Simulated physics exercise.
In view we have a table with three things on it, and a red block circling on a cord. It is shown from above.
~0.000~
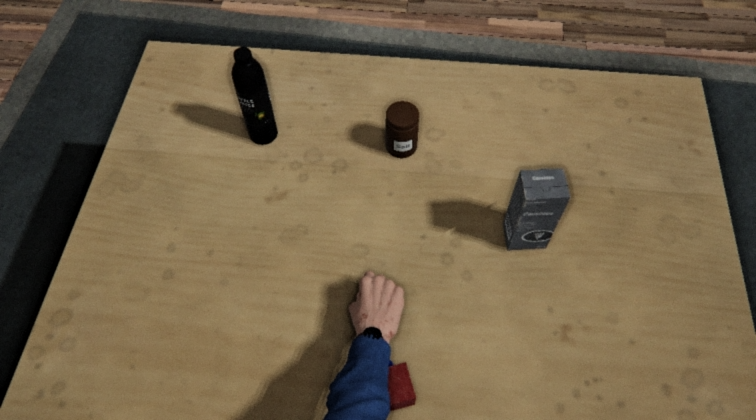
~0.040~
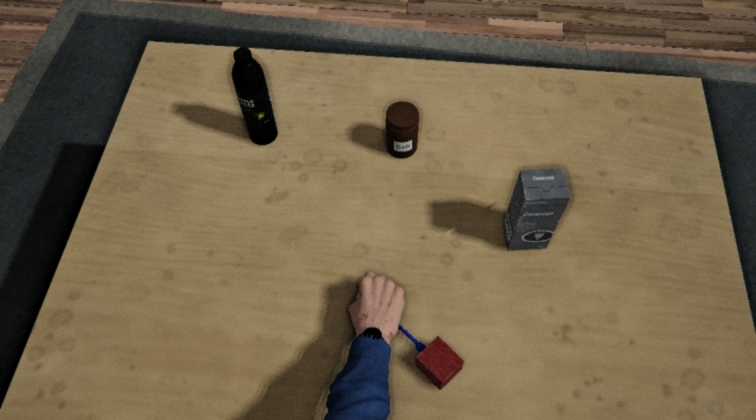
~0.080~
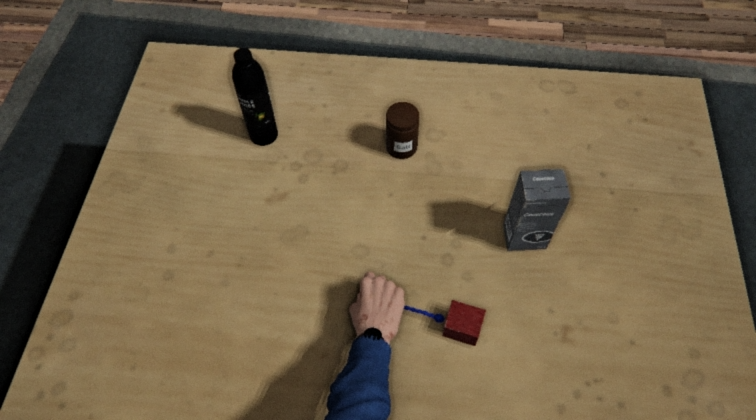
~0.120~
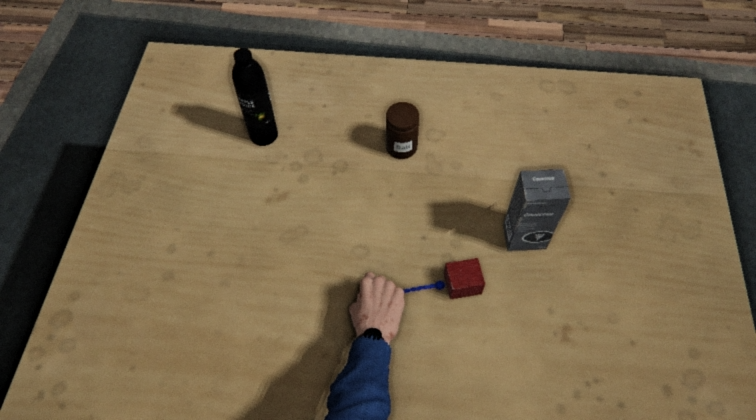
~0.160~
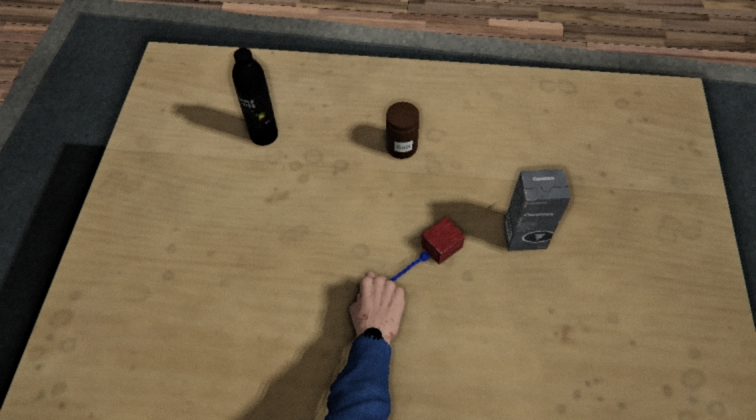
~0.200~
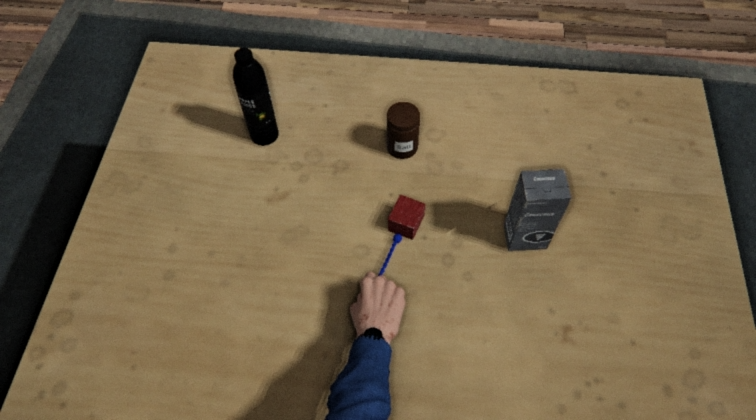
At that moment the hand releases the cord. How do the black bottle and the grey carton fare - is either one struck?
As things turn out, the black bottle is left alone, the grey carton is left alone.
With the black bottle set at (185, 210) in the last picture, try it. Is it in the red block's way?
In that spot it is avoided.
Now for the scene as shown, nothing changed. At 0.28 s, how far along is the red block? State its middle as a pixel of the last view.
Approx. location: (323, 200).
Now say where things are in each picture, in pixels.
Red block (395, 384); black bottle (242, 53); grey carton (545, 183); brown jar (403, 113), in the first picture.
Red block (440, 359), in the second picture.
Red block (465, 318), in the third picture.
Red block (465, 273), in the fourth picture.
Red block (444, 235), in the fifth picture.
Red block (407, 211); black bottle (243, 54); grey carton (546, 184); brown jar (403, 114); going round anticlockwise, in the sixth picture.
Around 0.28 s, block near (323, 200).
Around 0.40 s, block near (214, 179).
Finally, block off the table. The black bottle escapes it and the grey carton stays untouched.
